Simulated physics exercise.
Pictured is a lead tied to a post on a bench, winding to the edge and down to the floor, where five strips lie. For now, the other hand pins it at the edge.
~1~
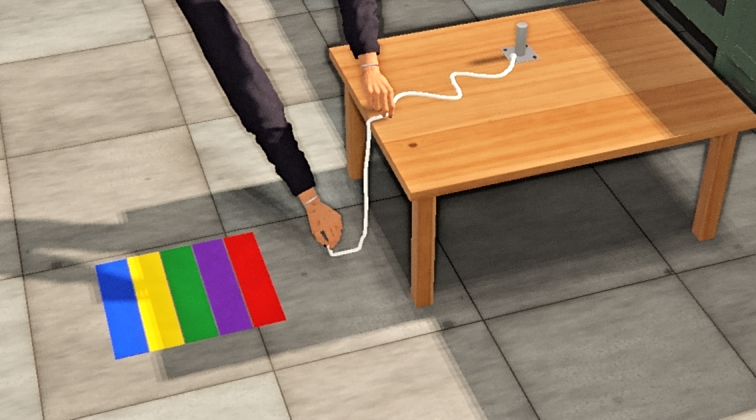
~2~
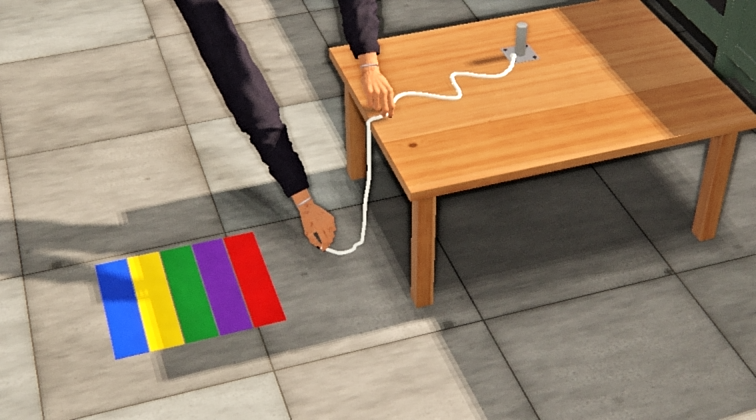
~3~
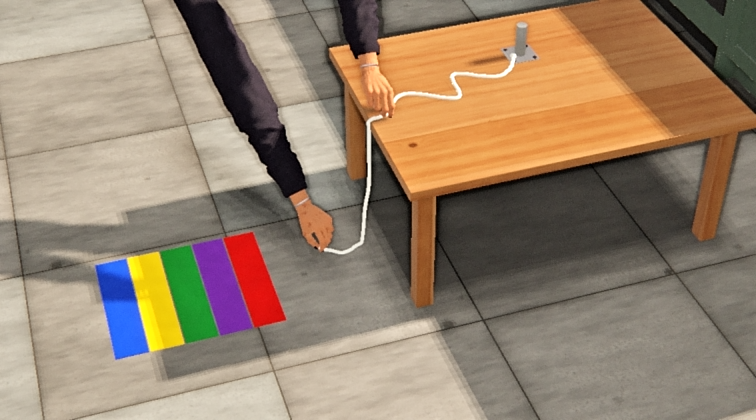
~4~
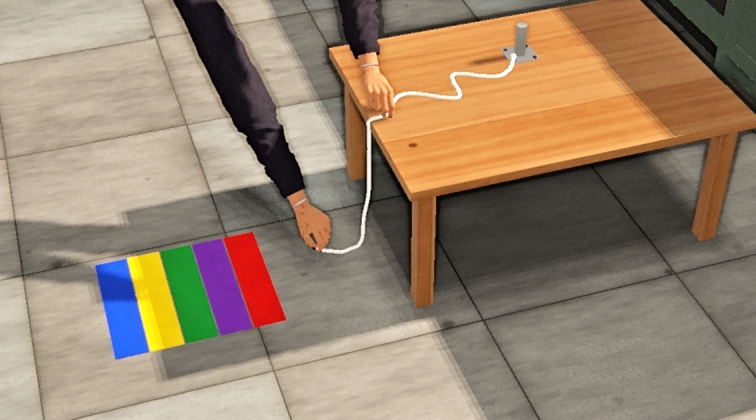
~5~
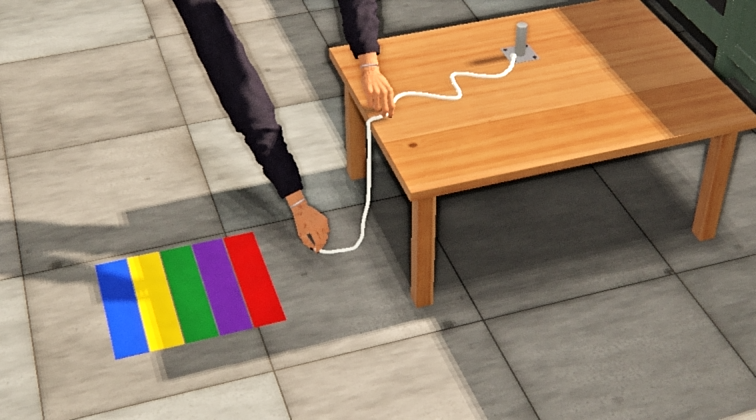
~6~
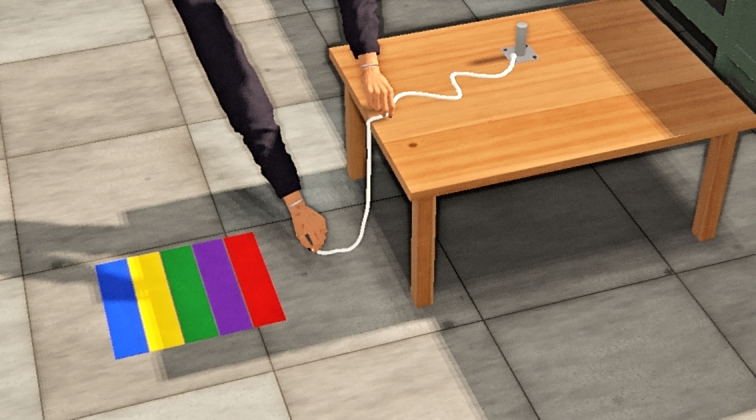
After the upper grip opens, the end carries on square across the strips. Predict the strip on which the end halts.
The yellow strip.
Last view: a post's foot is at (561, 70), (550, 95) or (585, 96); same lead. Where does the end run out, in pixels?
Going by the last picture, roughly (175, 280), (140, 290) and (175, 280).
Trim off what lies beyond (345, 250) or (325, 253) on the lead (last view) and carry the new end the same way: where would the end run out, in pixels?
For the first cut it's about (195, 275), and for the second about (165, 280).
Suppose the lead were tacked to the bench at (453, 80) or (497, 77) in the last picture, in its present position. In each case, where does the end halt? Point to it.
It ends up at (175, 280) the first time and at (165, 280) the second time.
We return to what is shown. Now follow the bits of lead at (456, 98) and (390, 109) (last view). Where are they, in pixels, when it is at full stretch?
At (403, 98), then (333, 137).
Early on, end near (213, 272); over purple.
Midway, end near (172, 281); over green.
At the end of the slack, end near (148, 286); over yellow. The end stops over the yellow strip.
